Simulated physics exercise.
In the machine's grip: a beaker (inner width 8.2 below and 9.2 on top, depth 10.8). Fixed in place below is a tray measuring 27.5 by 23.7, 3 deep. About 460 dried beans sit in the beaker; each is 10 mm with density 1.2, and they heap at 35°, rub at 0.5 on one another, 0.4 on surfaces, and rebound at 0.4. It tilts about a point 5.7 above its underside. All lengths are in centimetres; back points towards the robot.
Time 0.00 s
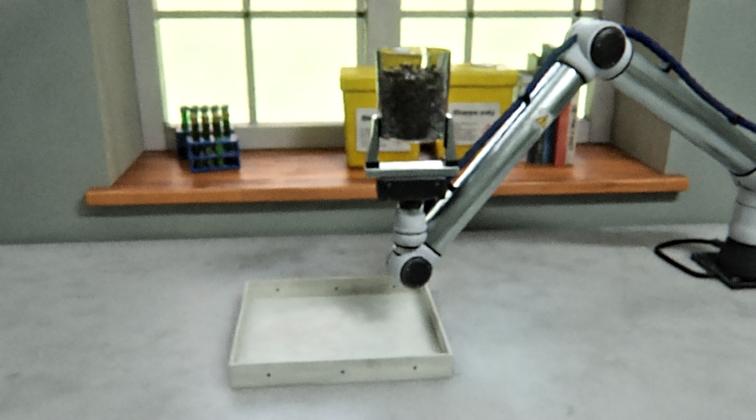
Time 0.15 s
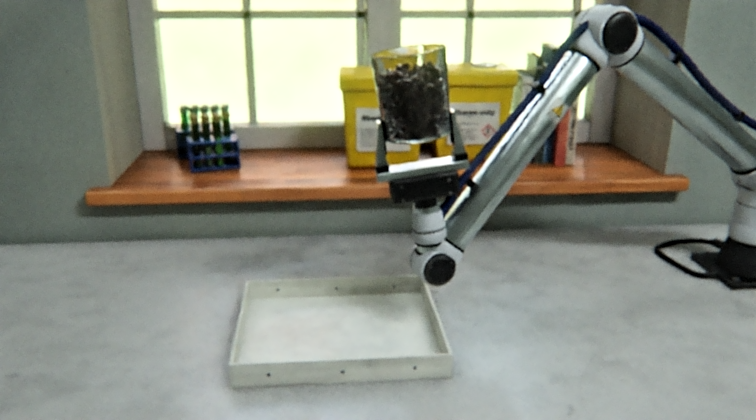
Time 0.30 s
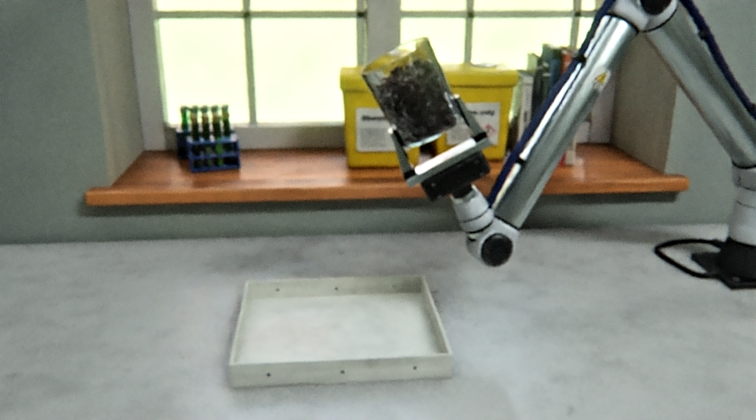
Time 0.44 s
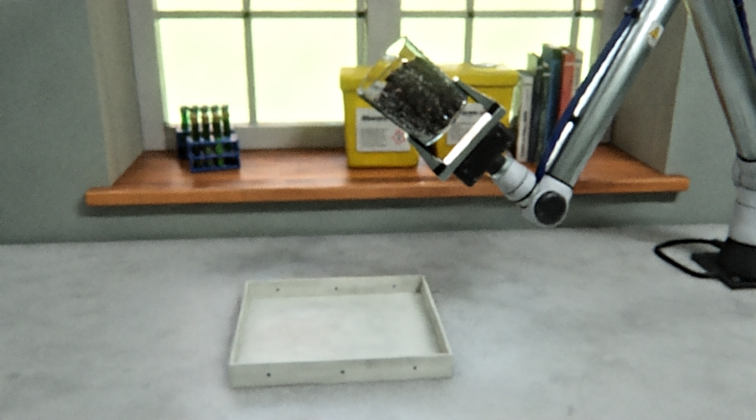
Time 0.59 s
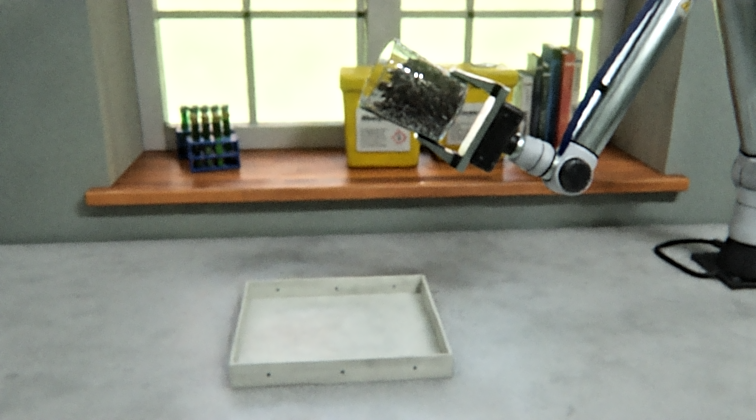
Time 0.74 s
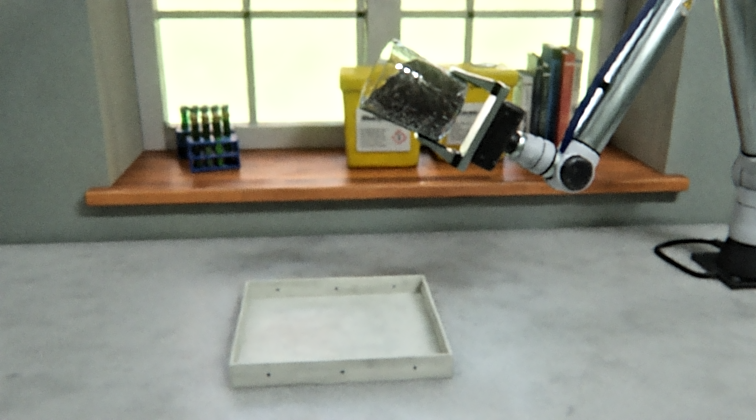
At the start, a robot arm holds a clear beaker of small dark pieces upright, with a shallow, empty tray on the counter below. The arm's wrist swings right and upward, tilting the beaker steeply to the left, then barely moves, with the pieces still inside and the tray empty.
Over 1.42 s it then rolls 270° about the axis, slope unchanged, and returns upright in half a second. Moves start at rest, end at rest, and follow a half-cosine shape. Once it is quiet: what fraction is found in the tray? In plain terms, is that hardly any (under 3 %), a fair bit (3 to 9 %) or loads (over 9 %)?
I'd say hardly any, under 3 %.
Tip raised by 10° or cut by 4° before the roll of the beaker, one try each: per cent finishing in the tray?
I'd expect some 10 per cent, then some 0 per cent.
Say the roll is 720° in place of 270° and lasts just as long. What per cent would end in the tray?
Estimate: Near 0 %.
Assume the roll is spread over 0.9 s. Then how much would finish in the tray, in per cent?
About 0 %.
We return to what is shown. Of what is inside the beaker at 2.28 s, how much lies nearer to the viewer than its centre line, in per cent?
Around 55 %.
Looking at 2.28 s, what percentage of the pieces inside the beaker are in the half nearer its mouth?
About 40 percent is in the half nearer the mouth.
After 1.51 s, tipped 63°, highest piece 39 above the table; 462 in the beaker.
After 2.28 s, tipped 55°, highest piece 38 above the table; 461 in the beaker, 1 in the tray.
After 2.86 s, upright, highest piece 40 above the table; 460 in the beaker, 2 in the tray.
After 3.56 s, upright, highest piece 40 above the table; 460 in the beaker, 2 in the tray.
In the end, 460 in the beaker, 2 in the tray. That is 0 % in the tray.
